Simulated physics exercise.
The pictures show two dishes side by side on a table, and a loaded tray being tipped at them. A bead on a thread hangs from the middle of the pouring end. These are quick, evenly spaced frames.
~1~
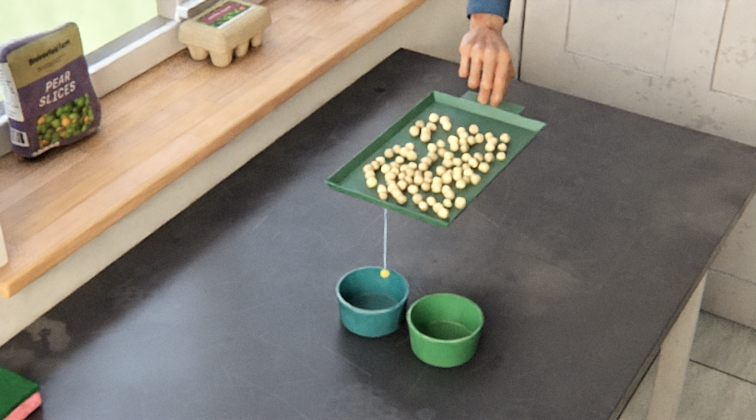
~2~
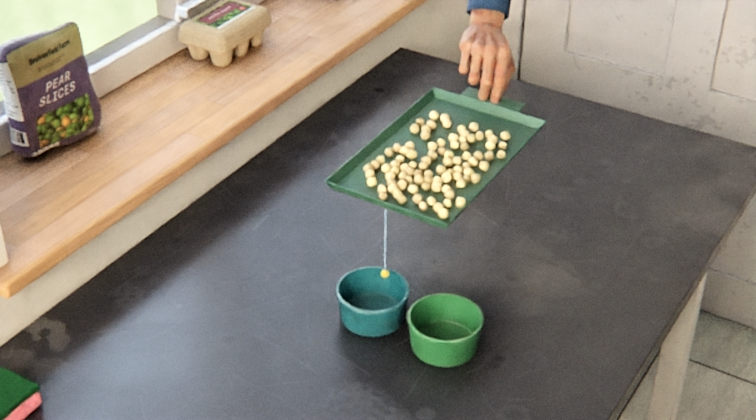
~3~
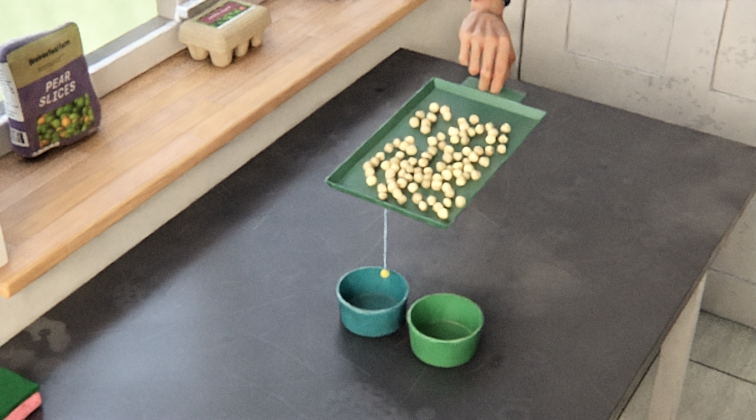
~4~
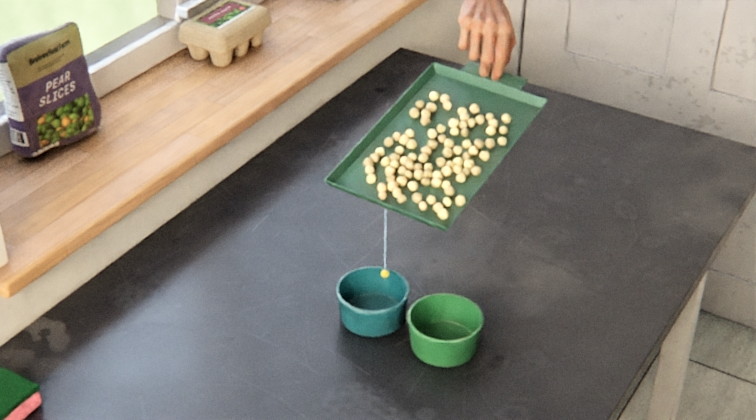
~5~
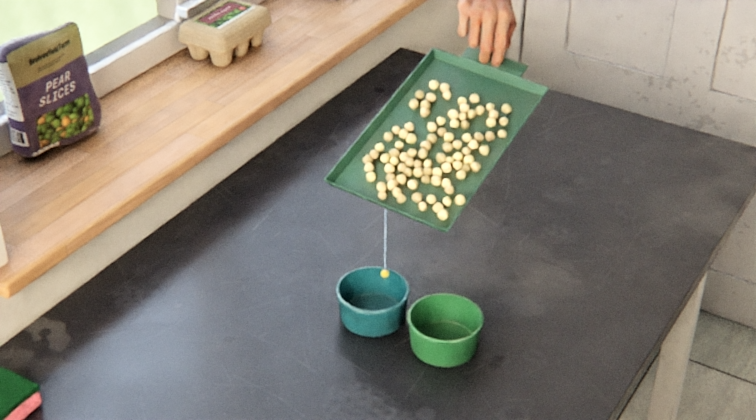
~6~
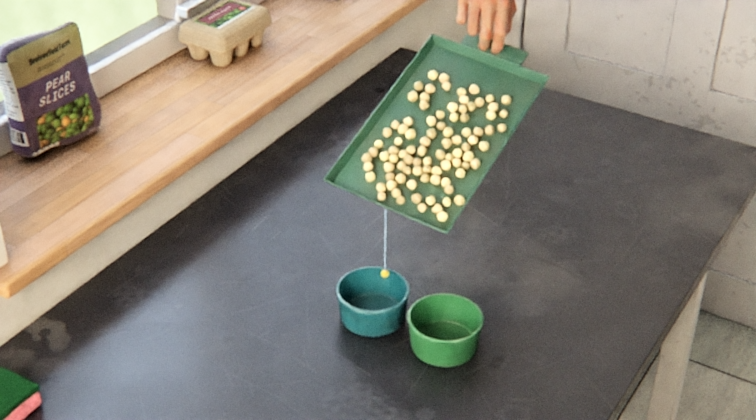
In this clip, a hand raises the far end of a green tray of round, pale nuts above a dark table, steadily steepening its tilt toward two small dishes, while a yellow bead hangs from the pouring edge.
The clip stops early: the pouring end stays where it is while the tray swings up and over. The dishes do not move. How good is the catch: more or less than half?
Caught overall: The larger part.
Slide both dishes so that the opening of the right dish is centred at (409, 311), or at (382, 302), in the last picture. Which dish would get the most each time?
The first try: The right dish. The second: The right dish.
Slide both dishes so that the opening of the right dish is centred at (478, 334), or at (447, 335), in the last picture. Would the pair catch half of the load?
First the larger part, then over half.
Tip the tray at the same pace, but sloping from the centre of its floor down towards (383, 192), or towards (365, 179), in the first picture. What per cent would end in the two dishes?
In turn 30 and 20 in a hundred.
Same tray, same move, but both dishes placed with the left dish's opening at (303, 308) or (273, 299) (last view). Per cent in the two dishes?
In turn 0 and 0 in a hundred.
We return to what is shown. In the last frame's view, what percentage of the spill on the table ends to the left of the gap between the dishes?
Near 90 %.
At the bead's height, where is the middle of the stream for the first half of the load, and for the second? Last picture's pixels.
Around (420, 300) and then (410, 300).
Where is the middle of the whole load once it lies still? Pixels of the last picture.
Close to (423, 336).
Soon, tray tipped steeply; most on the tray; a stray few in the right dish; a stray few in the left dish; about a quarter in the air.
A while on, tray tipped past a quarter turn; about half in the right dish; about a quarter in the left dish; about a quarter outside both; a small part in the air.
Towards the end, tray tipped past a quarter turn; about half in the right dish; about a quarter in the left dish; about a quarter outside both.
Finally, tray tipped past a quarter turn; about half in the right dish; about a quarter in the left dish; about a quarter outside both.
